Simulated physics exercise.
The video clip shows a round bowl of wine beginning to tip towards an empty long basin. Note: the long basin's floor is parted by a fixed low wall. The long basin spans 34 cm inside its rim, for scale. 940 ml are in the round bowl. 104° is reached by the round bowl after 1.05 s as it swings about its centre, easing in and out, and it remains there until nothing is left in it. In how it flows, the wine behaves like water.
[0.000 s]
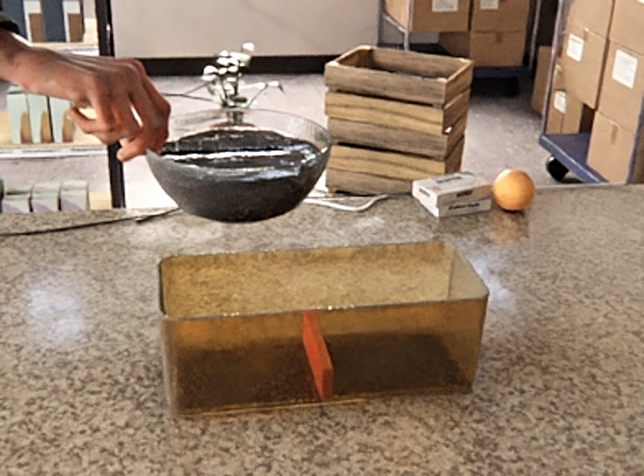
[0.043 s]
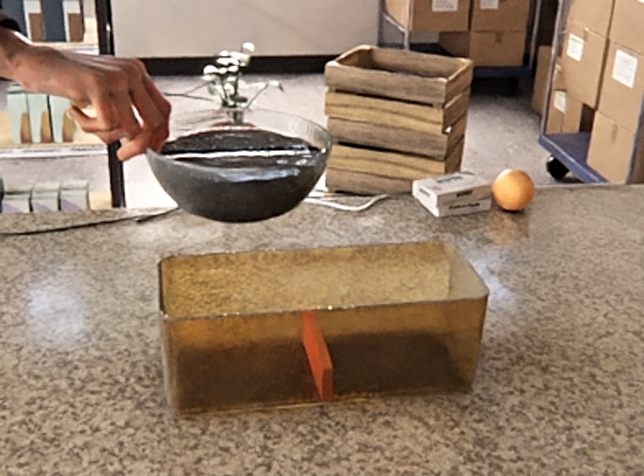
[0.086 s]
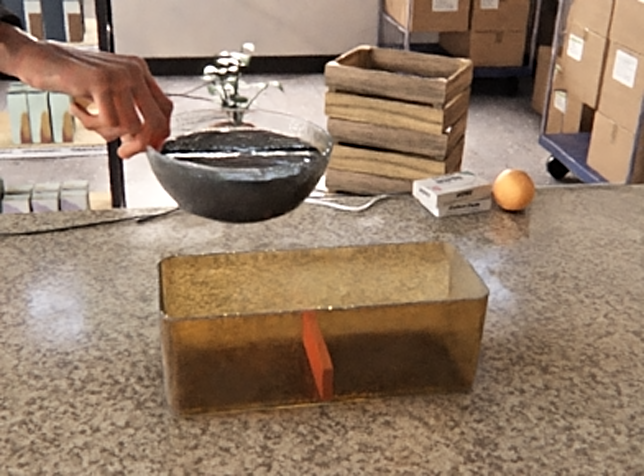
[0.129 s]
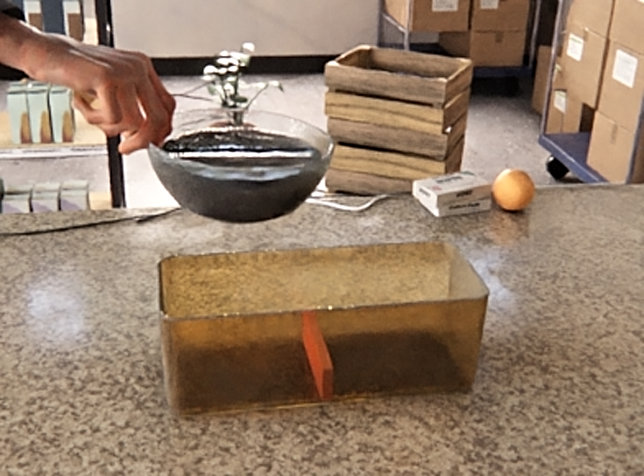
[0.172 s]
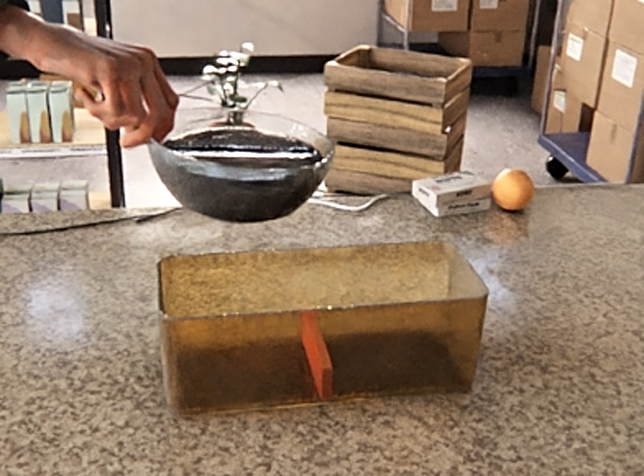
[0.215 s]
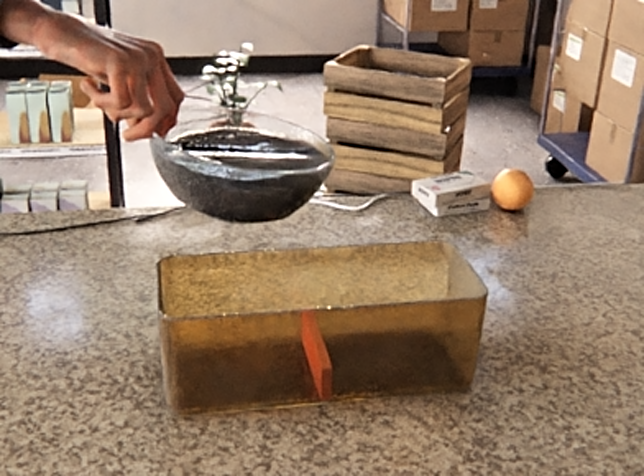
A hand slowly tilts a round glass bowl of dark liquid slightly rightward above a long basin.
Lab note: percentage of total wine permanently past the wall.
Approx. 79 %.
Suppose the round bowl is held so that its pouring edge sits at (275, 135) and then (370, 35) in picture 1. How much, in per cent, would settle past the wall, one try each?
Some 55 and 75 per cent, in that order.
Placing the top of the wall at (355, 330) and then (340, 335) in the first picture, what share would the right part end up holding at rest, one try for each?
In order, 60 and 70 per cent.
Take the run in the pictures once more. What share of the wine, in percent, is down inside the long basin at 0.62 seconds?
Around 20%.
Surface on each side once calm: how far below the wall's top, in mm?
Left 36 mm, right 6 mm.
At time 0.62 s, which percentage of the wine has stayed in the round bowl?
About 42 per cent.
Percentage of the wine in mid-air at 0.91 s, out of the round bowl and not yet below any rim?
4 in a hundred, give or take.
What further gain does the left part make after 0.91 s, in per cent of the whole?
Close to 4% of the whole.
By 0.62 s the tilt is 66° and 41 per cent is still to pour, 0 is left of the wall and 20 right of it.
By 0.91 s the tilt is 99° and 1 per cent is still to pour, 13 is left of the wall and 78 right of it.
By 1.22 s the tilt is 104° and 0 per cent is still to pour, 16 is left of the wall and 80 right of it.
By 1.55 s the tilt is 104° and 0 per cent is still to pour, 17 is left of the wall and 79 right of it.
At rest 17 per cent lies left of the wall, 79 right of it and 4 outside.
